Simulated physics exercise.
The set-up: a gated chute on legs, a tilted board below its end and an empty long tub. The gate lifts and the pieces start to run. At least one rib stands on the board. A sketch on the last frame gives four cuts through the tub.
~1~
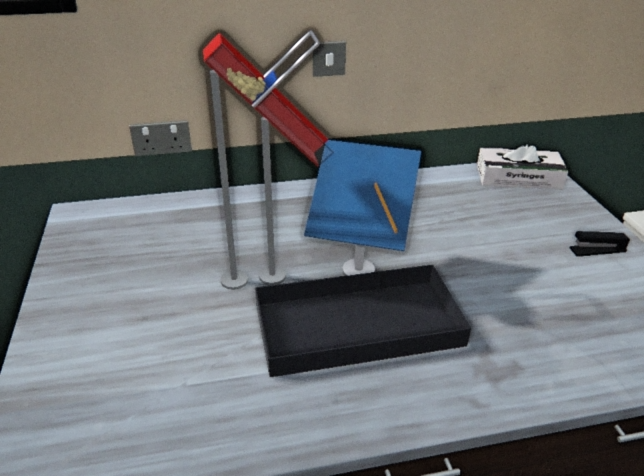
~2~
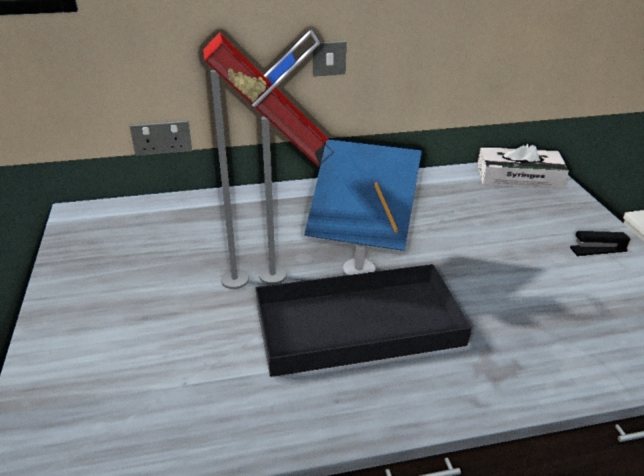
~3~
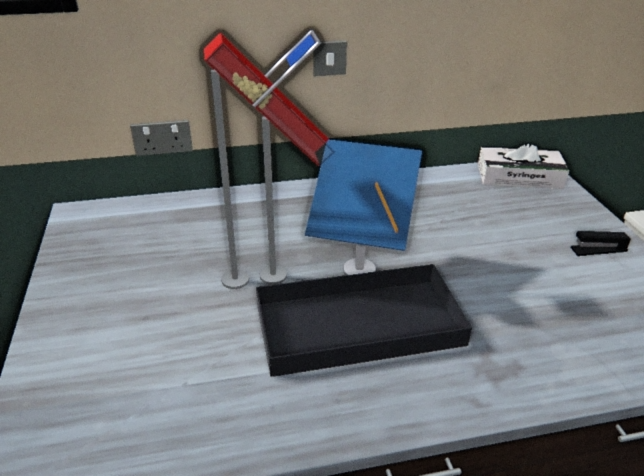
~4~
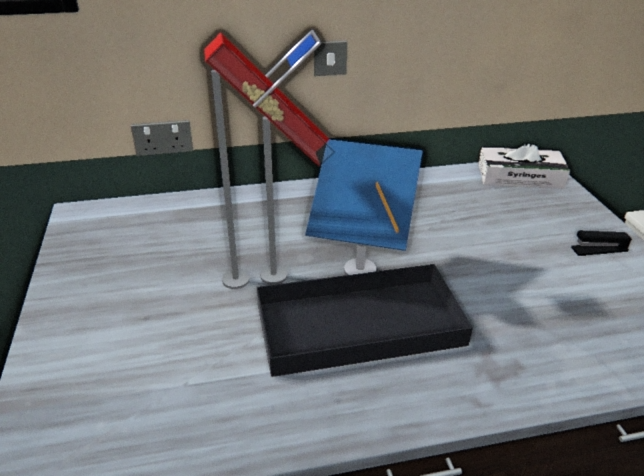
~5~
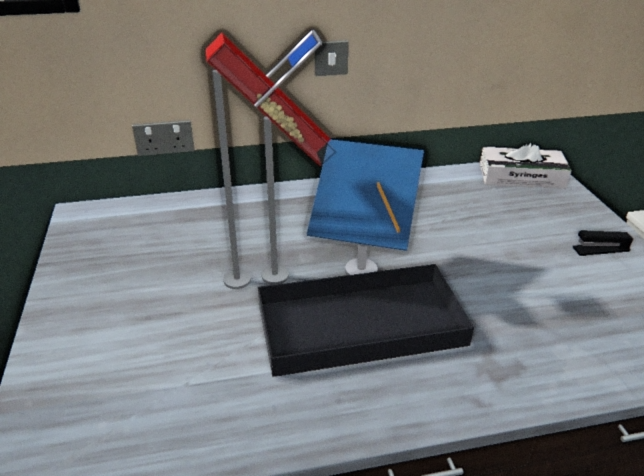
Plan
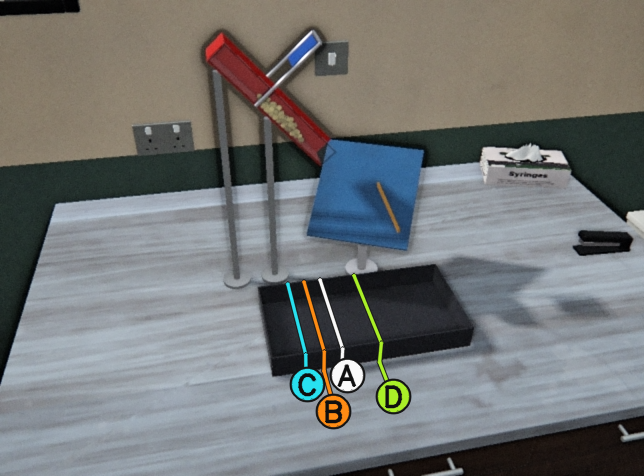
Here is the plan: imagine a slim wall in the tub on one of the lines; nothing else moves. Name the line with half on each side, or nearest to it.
Line D.
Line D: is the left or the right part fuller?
The right side.
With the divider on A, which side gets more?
More lands on the right.
On the marked copy, line A crosses the front rim at (342, 348); line B crosses the front rim at (324, 350); line C crosses the front rim at (305, 353); line D crosses the front rim at (381, 342).
Choosing A, of what is caught, a small part on the left of the divider, most on the right.
Choosing B, of what is caught, a small part on the left of the divider, nearly all on the right.
Choosing C, of what is caught, a small part on the left of the divider, nearly all on the right.
Choosing D, of what is caught, about a quarter on the left of the divider, about two thirds on the right.
